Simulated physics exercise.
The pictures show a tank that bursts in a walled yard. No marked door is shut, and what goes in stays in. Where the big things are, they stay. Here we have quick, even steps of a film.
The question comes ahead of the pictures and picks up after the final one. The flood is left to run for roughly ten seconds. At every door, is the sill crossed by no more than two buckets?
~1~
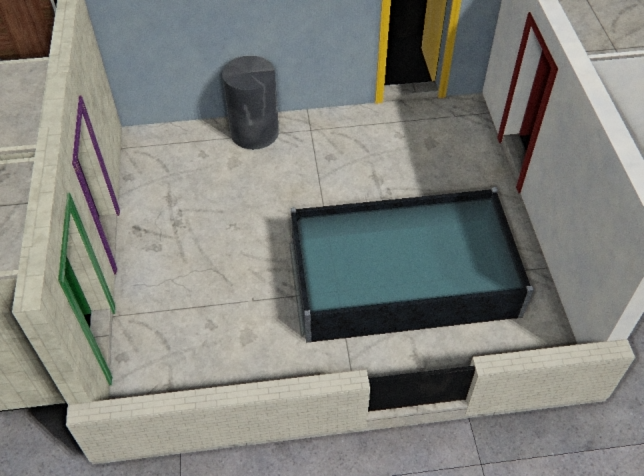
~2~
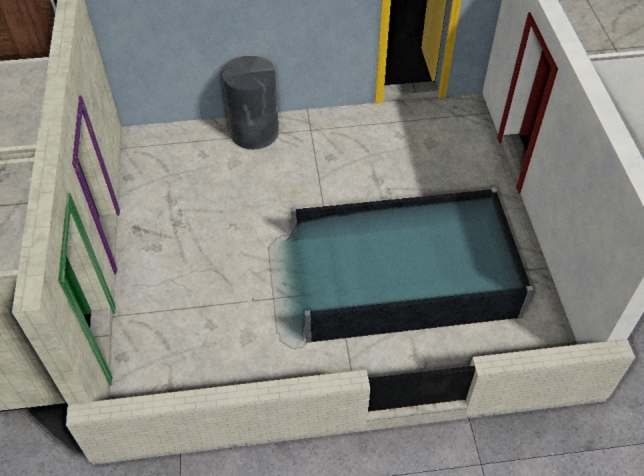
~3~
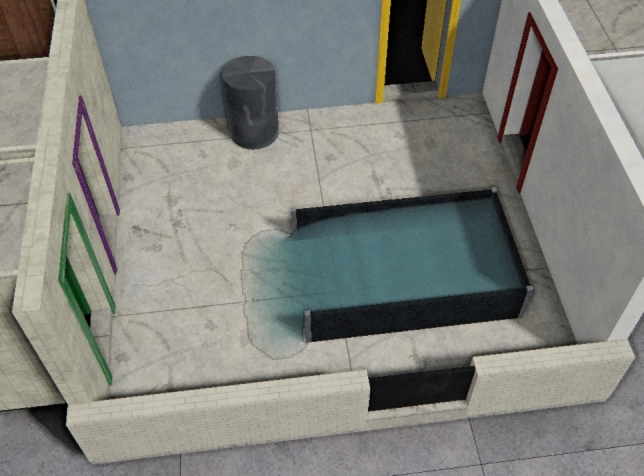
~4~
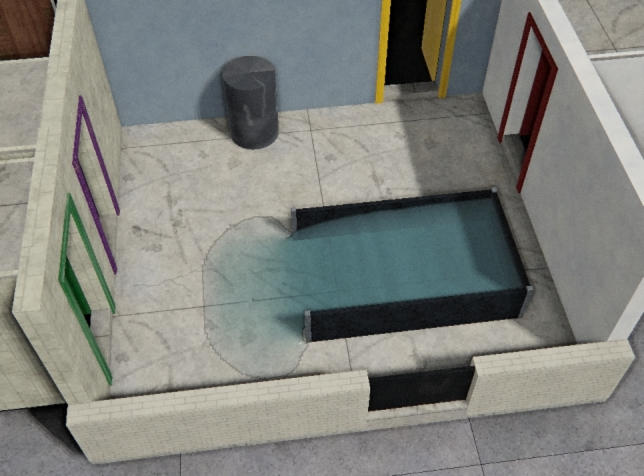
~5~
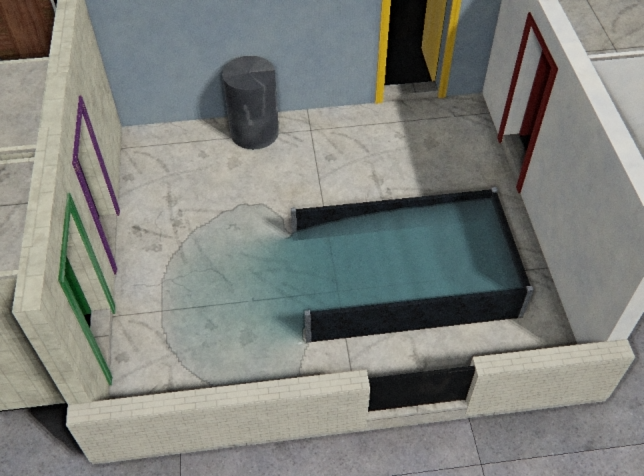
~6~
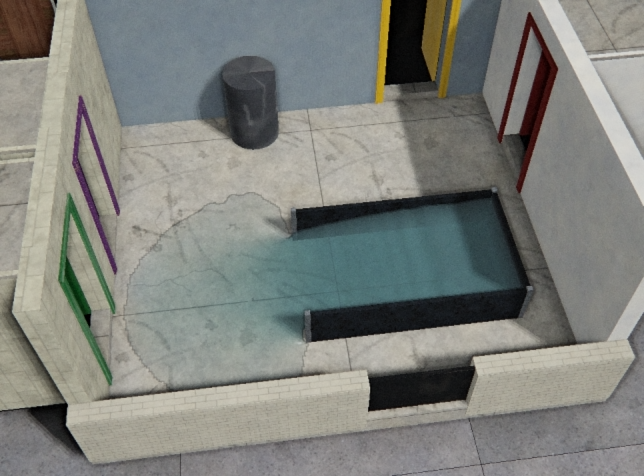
The purple door ends up over two buckets. The red door ends up within two buckets. The green door ends up over two buckets. The yellow door ends up within two buckets.
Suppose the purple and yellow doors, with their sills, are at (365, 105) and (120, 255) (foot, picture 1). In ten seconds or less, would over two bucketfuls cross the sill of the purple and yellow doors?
Note - purple ends up short of it; yellow ends up above it.
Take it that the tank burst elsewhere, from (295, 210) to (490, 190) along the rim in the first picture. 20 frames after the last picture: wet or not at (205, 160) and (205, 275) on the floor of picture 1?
Taking the two points in order, the first is waterlogged and the second is left dry.
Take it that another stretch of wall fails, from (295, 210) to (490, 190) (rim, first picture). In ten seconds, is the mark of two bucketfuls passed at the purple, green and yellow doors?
Outcome - purple door: Past the mark, green door: Short of the mark, yellow door: Past the mark.
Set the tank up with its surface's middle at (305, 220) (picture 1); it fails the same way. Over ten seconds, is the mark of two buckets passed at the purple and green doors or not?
Looking at it, purple breaks the limit and green breaks the limit.
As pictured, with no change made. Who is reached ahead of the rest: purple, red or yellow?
The answer here is the door marked purple.
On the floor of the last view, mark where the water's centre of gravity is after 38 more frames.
Near (251, 268).
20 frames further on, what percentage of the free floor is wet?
It comes to 45 per cent.
A moment on, water covers 35 % of the floor; the purple door under two buckets in, the red door not reached, the green door under two buckets in, the yellow door not reached.
Next, water covers 40 % of the floor; the purple door over two buckets in, the red door not reached, the green door over two buckets in, the yellow door not reached.
Then, water covers 45 % of the floor; the purple door far over two buckets in, the red door not reached, the green door far over two buckets in, the yellow door not reached.
Later, water covers 65 % of the floor; the purple door far over two buckets in, the red door not reached, the green door far over two buckets in, the yellow door not reached.
In the end, water covers 90 % of the floor; the purple door far over two buckets in, the red door wet at the sill, nothing in, the green door far over two buckets in, the yellow door wet at the sill, nothing in.
